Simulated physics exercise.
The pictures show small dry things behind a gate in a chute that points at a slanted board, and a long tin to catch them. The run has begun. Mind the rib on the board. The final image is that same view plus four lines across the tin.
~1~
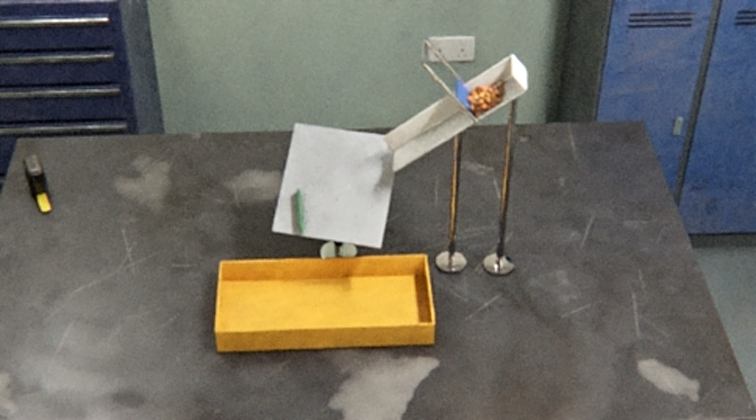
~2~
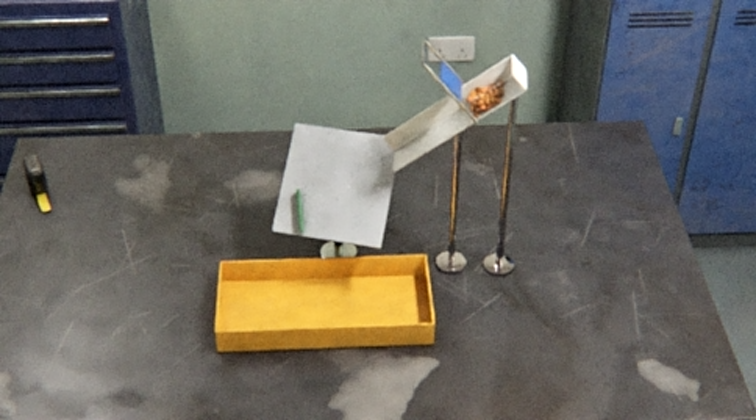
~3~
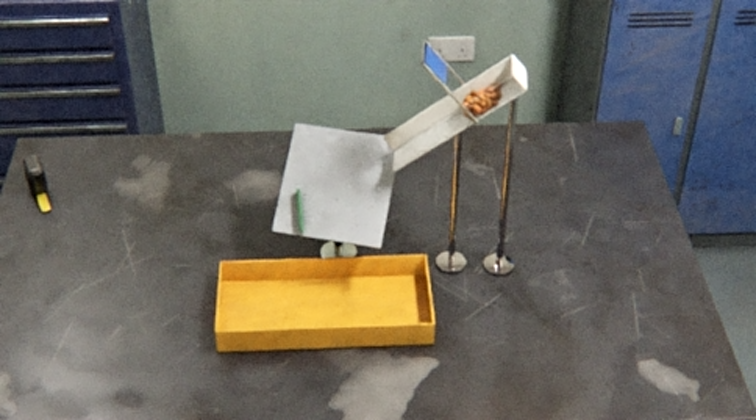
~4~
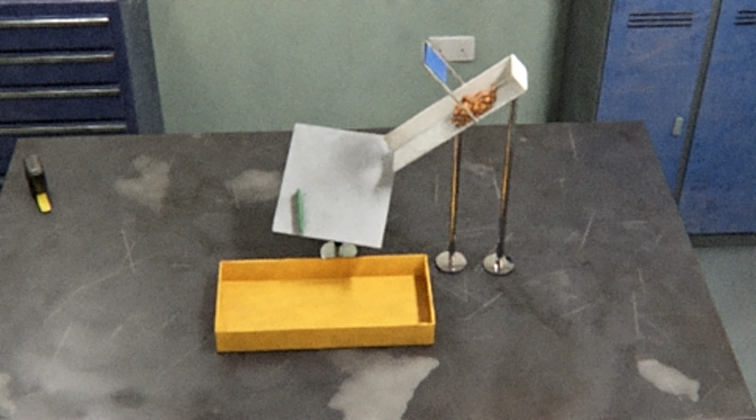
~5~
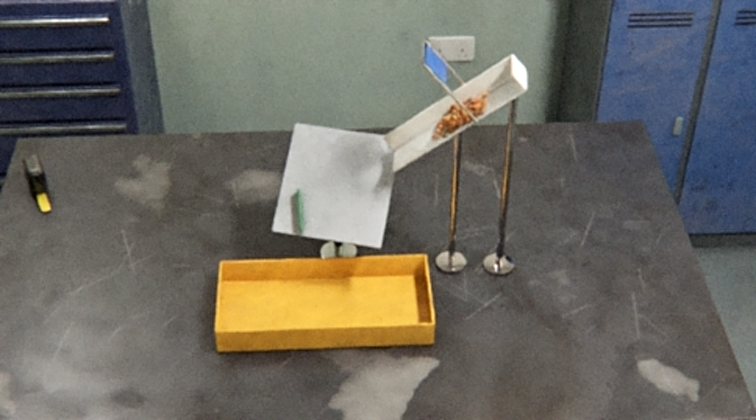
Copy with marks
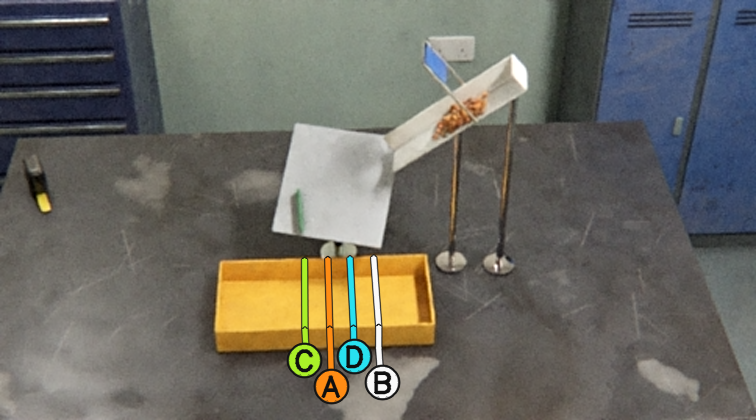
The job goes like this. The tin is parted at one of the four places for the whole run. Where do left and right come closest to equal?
C works best here.
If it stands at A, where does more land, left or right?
The left side.
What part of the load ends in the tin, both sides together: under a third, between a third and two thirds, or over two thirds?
It is over two thirds.
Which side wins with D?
Left.
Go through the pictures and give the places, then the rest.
Load behind the gate near (484, 98), bits of cat kibble; lip of the chute near (394, 162), sloping fairly steeply, in the first frame.
Middle of the board near (337, 184), tilted fairly steeply; middle of its low edge near (326, 239); of its high edge near (348, 131), in the second frame.
Front corners of the tin near (216, 331) and (434, 324), empty; front of the load near (466, 110), in the third frame.
Middle of the load near (474, 110); its front near (455, 120), close to a quarter of the way to the lip; rib from (297, 188) to (302, 231), in the fourth frame.
Middle of the load near (462, 116); its front near (435, 137), close to half of the way to the lip, in the fifth frame.
On the marked copy, line A crosses the front rim at (329, 327); line B crosses the front rim at (378, 326); line C crosses the front rim at (304, 328); line D crosses the front rim at (353, 326).
With A, of what is caught, all but a few on the left of the divider, a small share on the right.
With B, of what is caught, the whole lot on the left of the divider, none at all on the right.
With C, of what is caught, close to a third on the left of the divider, close to two thirds on the right.
With D, of what is caught, the whole lot on the left of the divider, none at all on the right.
